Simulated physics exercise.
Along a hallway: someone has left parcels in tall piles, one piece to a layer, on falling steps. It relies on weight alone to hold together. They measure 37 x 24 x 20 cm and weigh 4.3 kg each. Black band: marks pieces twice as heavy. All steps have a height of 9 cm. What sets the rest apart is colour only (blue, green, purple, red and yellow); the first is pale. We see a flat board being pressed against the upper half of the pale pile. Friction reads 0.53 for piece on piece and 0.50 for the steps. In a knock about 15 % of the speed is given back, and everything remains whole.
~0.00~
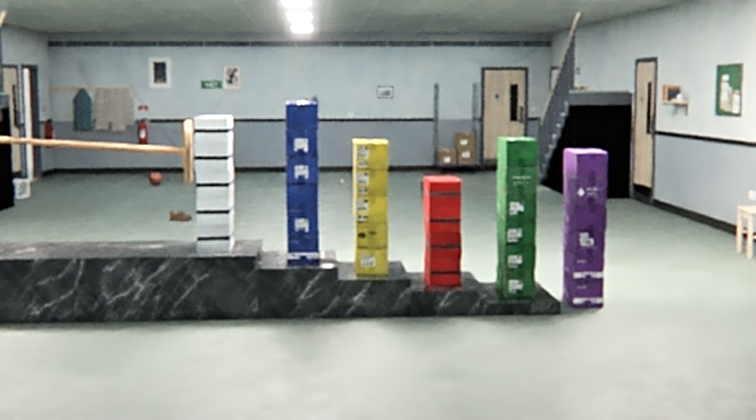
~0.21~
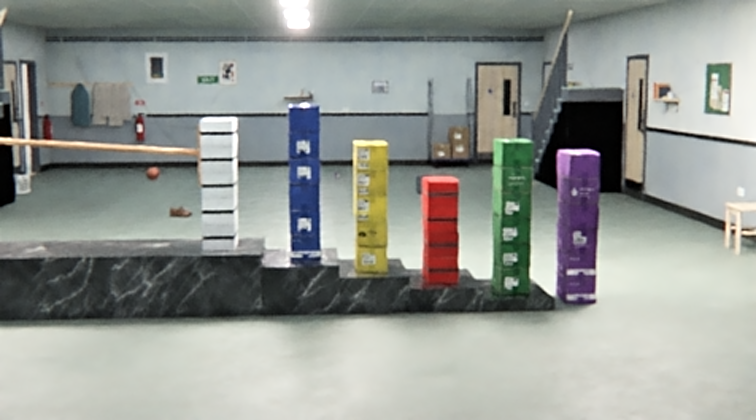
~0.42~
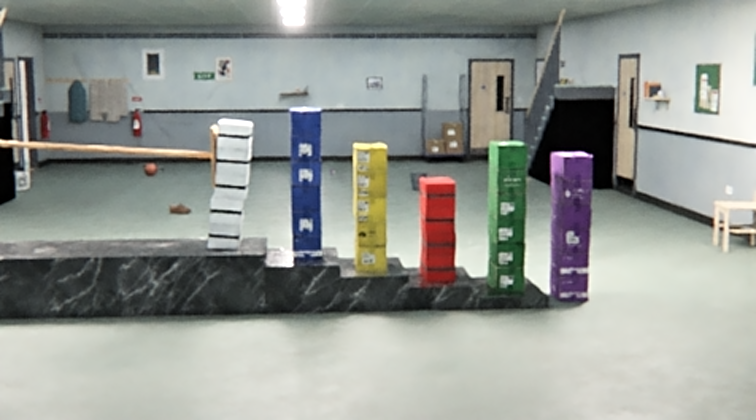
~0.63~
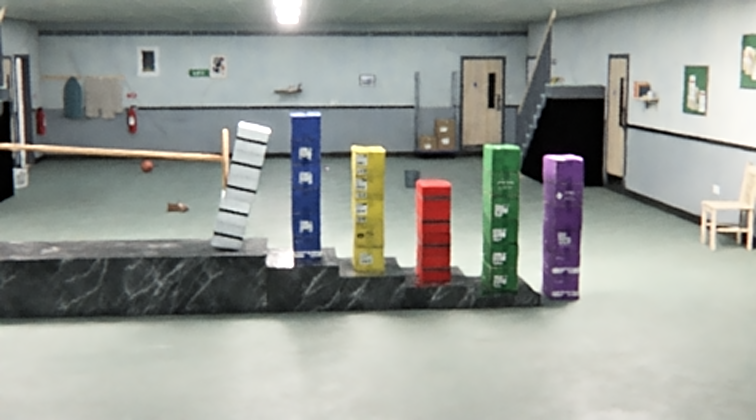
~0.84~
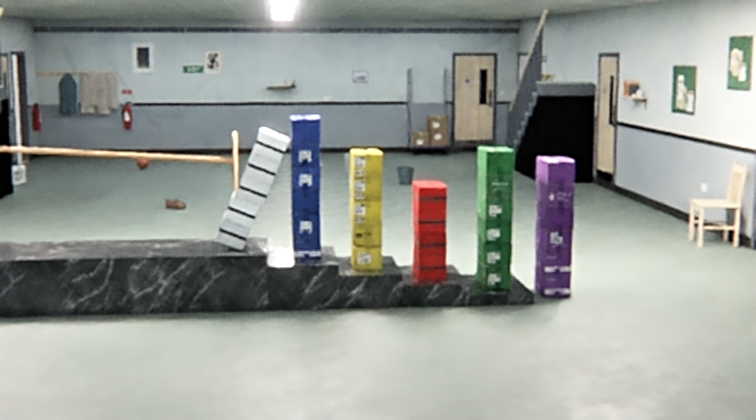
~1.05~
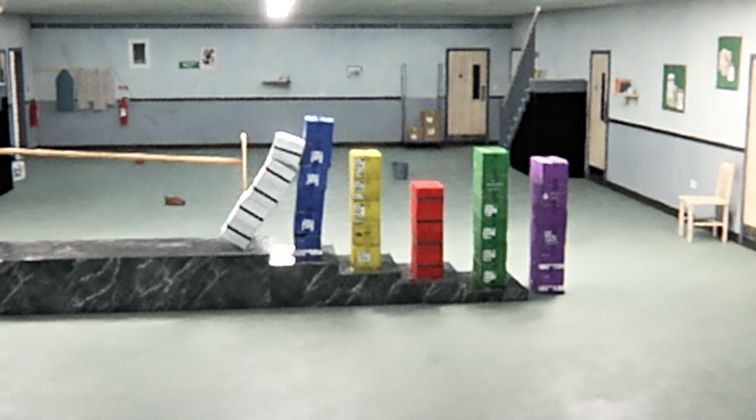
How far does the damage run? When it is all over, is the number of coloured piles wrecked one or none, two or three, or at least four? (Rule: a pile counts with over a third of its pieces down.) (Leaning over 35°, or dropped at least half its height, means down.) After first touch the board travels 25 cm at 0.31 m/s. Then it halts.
It brings down more than three piles.
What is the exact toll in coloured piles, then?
Count: 5.
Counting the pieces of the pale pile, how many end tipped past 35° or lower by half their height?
In total, 5 of the pale pieces.
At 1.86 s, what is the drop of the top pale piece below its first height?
30 cm.
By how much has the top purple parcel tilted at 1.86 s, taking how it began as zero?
Measured against how it began, the tilt is near 0 degrees.
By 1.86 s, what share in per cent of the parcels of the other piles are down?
30 percent by then.
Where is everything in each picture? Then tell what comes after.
In the first picture (pixels give the middle of a visible side; the camera moves round a little), board (185, 145) 6 cm short; top blue parcel (302, 116); top yellow parcel (372, 156); none of the others has stirred.
Board (199, 147) 3 mm in; top blue parcel (304, 119), in the second picture.
Board (213, 150) 7 cm in, top of the pale pile leaning 5°; top blue parcel (306, 123); none of the others has stirred, in the third picture.
Board (224, 153) 13 cm in, top of the pale pile leaning 13°; top blue parcel (306, 127); none of the others has stirred, in the fourth picture.
Board (234, 156) 20 cm in, top of the pale pile leaning 22°; top blue parcel (306, 131); none of the others has stirred, in the fifth picture.
Board (243, 158) 25 cm in, stopped, top of the pale pile leaning 19°; top blue parcel (319, 132) 6° from how it stood; top purple parcel (555, 173); movement in 5 of them, in the sixth picture.
After 1.86 s, 5 of the pale pile down; 8 of the 27 other parcels down; top blue parcel 60° from how it stood, 19 cm lower; top yellow parcel 28° from how it stood.
After 2.84 s, 5 of the pale pile down; 15 of the 27 other parcels down; top red parcel 49° from how it stood, 26 cm lower; top yellow parcel 45° from how it stood, 45 cm lower.
In the end (4.2 s), 5 of the pale pile down; 24 of the 27 other parcels down; top purple parcel on its side; top green parcel 37° from how it stood, 77 cm lower. Wrecked, blue, green, purple, red and yellow. From the last view, middles, top purple parcel near (719, 272), top green parcel near (575, 244).
